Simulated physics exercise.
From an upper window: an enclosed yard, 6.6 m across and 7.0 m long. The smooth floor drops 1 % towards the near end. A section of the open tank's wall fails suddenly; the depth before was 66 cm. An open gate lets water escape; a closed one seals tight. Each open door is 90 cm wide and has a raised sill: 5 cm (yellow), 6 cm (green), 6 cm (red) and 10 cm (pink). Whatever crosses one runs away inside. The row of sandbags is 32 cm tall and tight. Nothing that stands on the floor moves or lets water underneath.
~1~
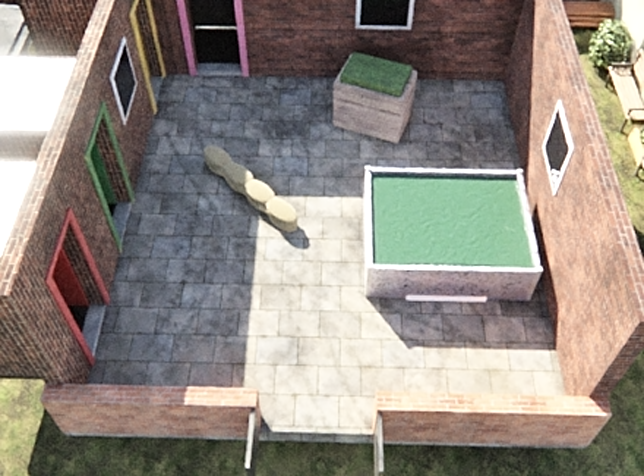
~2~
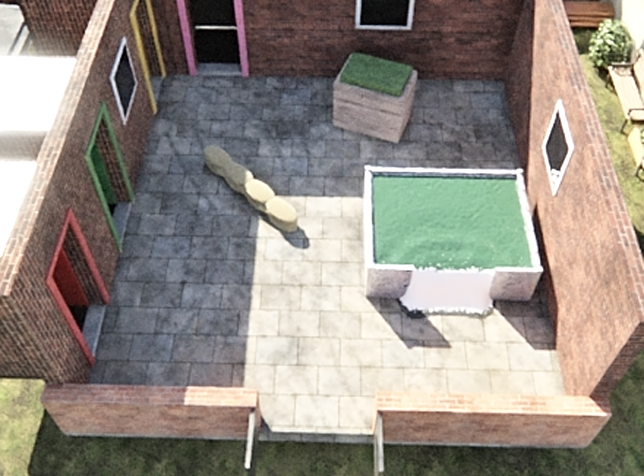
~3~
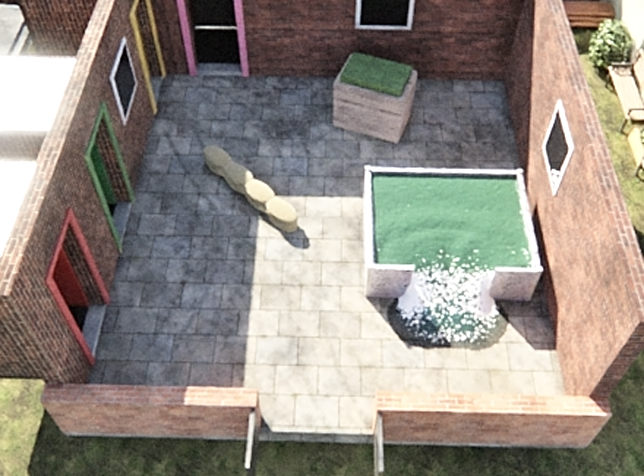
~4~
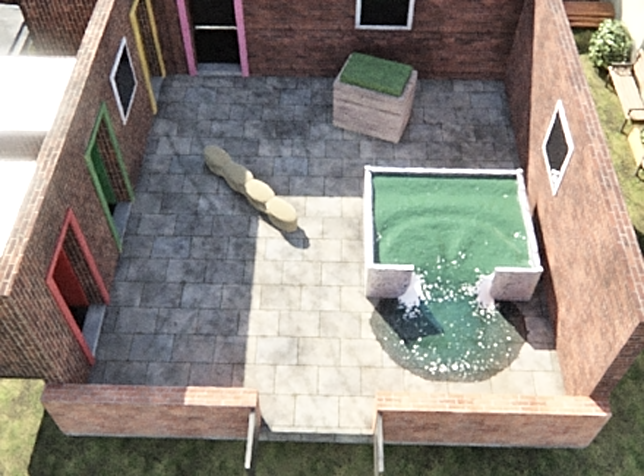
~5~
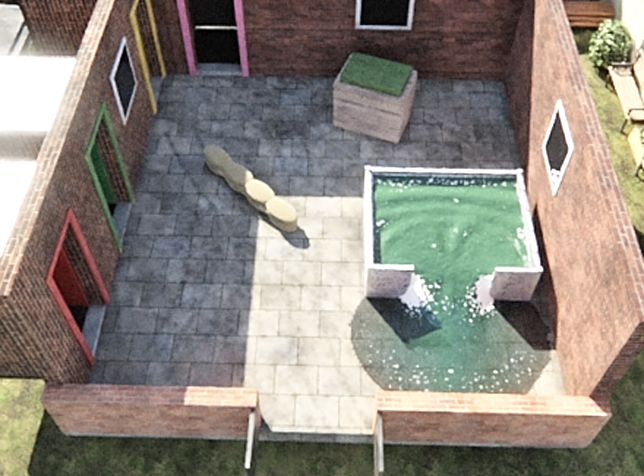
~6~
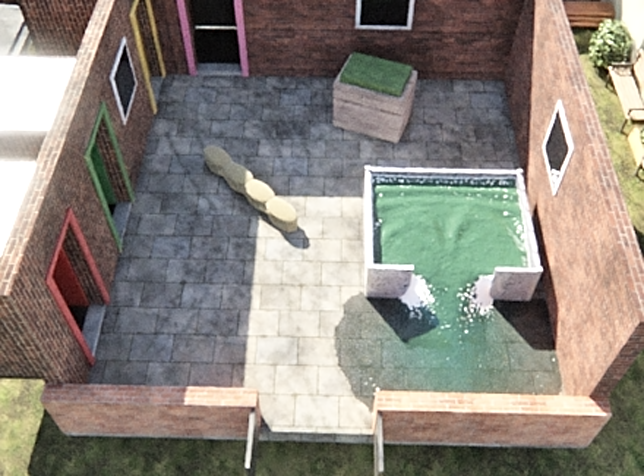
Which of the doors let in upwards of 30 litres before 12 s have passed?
Within that time: At the yellow door it does not reach the limit; at the green door it does not reach the limit; at the red door it exceeds the limit; at the pink door it does not reach the limit.
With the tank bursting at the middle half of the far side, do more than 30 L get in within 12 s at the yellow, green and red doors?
Then: Yellow over, green below, red below.
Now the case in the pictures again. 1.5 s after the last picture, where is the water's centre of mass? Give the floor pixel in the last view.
Around (442, 299).
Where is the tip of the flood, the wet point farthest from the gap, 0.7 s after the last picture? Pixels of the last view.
Around (295, 414).
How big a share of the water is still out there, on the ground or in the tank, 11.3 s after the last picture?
Roughly 72 in a hundred.
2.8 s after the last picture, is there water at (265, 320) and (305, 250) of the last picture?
In turn: Flooded, dry.
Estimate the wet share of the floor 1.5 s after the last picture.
Near 20 per cent is wet.
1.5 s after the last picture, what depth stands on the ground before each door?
Depths in cm: Yellow 0, green 0, red 0, pink 0.
Then, 0.7 s after the last picture water covers 15 % of the floor and is deepest (60 cm) near (563, 421); yellow door not reached, green door not reached, red door not reached, pink door not reached.
Then, 1.5 s after the last picture water covers 20 % of the floor and is deepest (44 cm) near (469, 419); yellow door not reached, green door not reached, red door not reached, pink door not reached.
Then, 2.8 s after the last picture water covers 35 % of the floor and is deepest (30 cm) near (442, 418); yellow door not reached, green door not reached, red door 13 cm at the sill, 3 L in, pink door not reached.
Then, 6.3 s after the last picture water covers 60 % of the floor and is deepest (18 cm) near (428, 418); yellow door not reached, green door 6 cm at the sill, 0 L in, red door 12 cm at the sill, 98 L in, pink door not reached.
Then, 11.3 s after the last picture water covers 90 % of the floor and is deepest (12 cm) near (563, 421); yellow door 6 cm at the sill, 4 L in, green door 4 cm at the sill, 0 L in, red door 8 cm at the sill, 164 L in, pink door 5 cm at the sill, 0 L in.
